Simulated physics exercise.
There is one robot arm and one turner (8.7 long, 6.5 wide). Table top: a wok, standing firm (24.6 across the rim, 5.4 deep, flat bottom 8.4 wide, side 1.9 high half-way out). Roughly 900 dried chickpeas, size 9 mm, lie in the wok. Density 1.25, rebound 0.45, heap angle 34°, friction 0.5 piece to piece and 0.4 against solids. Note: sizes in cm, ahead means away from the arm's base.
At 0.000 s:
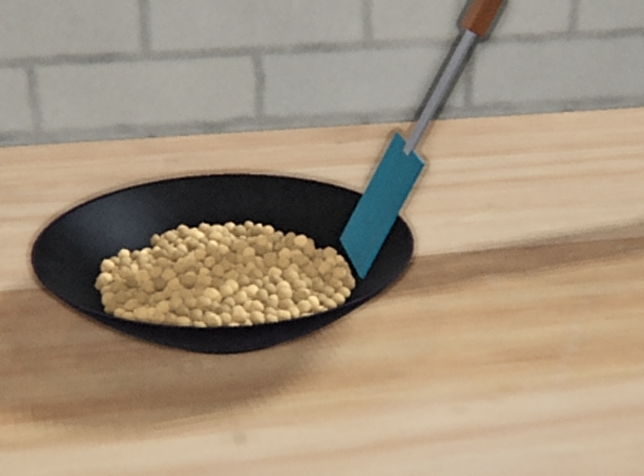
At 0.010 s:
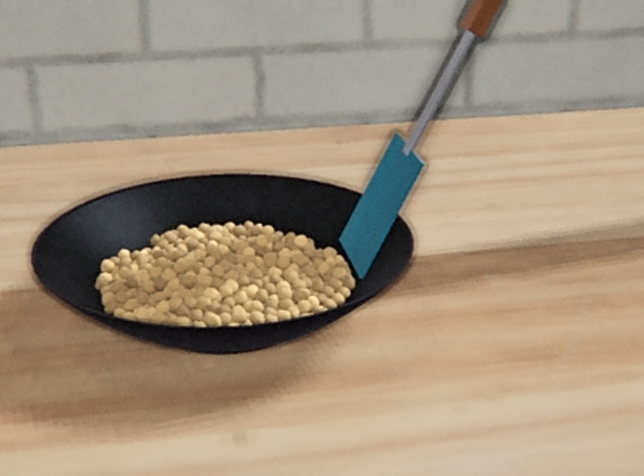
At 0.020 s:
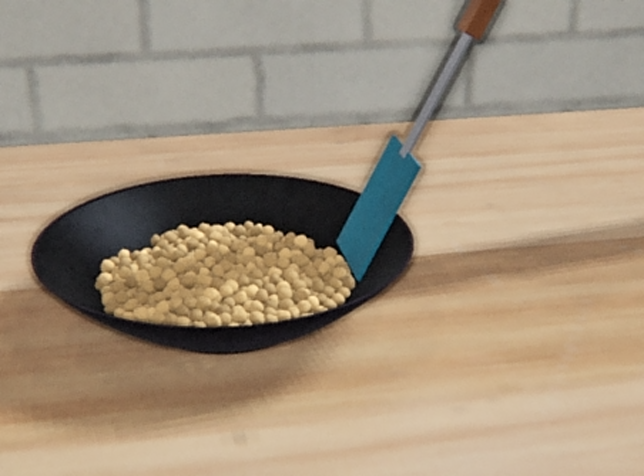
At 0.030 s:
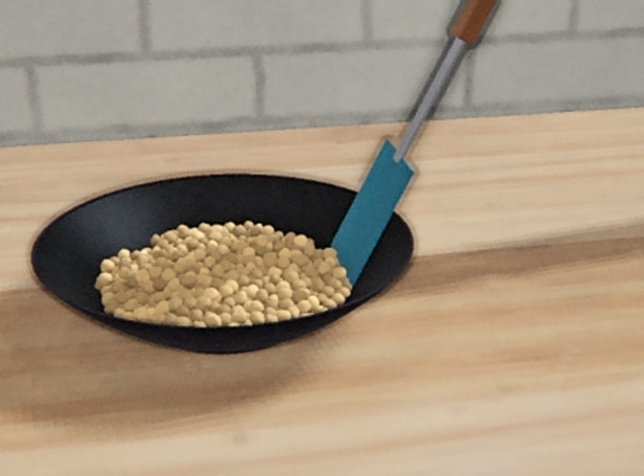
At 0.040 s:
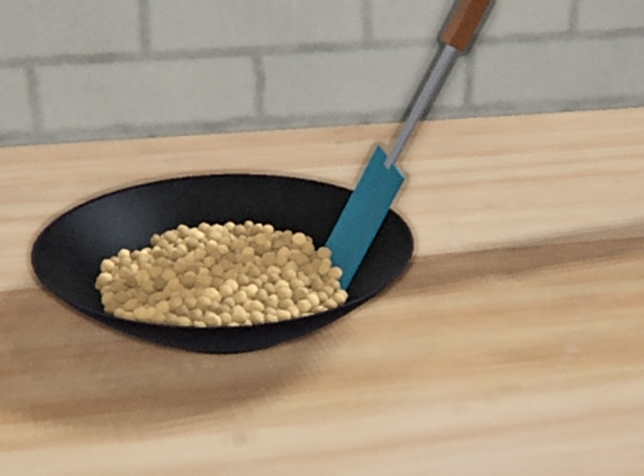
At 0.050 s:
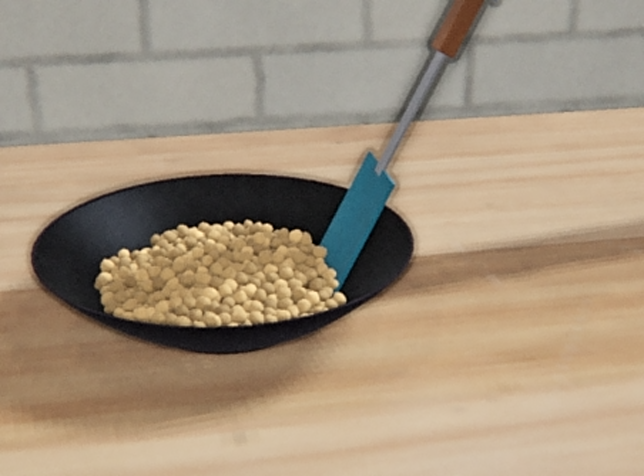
In the video, a teal turner with a brown handle leans inside the right edge of a black wok of dried chickpeas on a wooden surface, then slides slightly left and down, nudging the nearby chickpeas a little leftward.
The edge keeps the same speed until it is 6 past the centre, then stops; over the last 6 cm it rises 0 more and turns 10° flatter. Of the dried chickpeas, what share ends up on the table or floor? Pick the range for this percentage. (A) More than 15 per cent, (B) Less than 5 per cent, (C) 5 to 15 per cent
C.
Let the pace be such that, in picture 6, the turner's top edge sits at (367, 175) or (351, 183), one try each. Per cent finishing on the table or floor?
Close to 20 per cent in the first try and close to 30 per cent in the second.
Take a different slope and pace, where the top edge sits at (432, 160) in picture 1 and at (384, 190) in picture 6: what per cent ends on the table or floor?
20 per cent.
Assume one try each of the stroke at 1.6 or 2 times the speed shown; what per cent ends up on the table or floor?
Close to 20 and 30 percent respectively.
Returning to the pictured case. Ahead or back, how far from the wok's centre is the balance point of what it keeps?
Offset forward: Around 4.0 cm.
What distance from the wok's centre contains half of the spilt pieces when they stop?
Estimate: Near 18 cm.
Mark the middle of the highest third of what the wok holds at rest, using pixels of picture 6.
About (101, 259).
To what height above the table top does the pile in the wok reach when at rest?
Some 7.0 cm above the table.
After 0.12 s, sloping 63°, highest piece 7 above the table; 900 in the wok.
After 0.19 s, sloping 59°, highest piece 6 above the table; 900 in the wok.
After 0.43 s, sloping 53°, highest piece 7 above the table; 821 in the wok, 70 on the table or floor, 9 on the blade or in flight.
After 1.48 s, sloping 53°, highest piece 7 above the table; 818 in the wok, 82 on the table or floor.
At rest, 818 in the wok, 82 on the table or floor. That is 9 % on the table or floor.
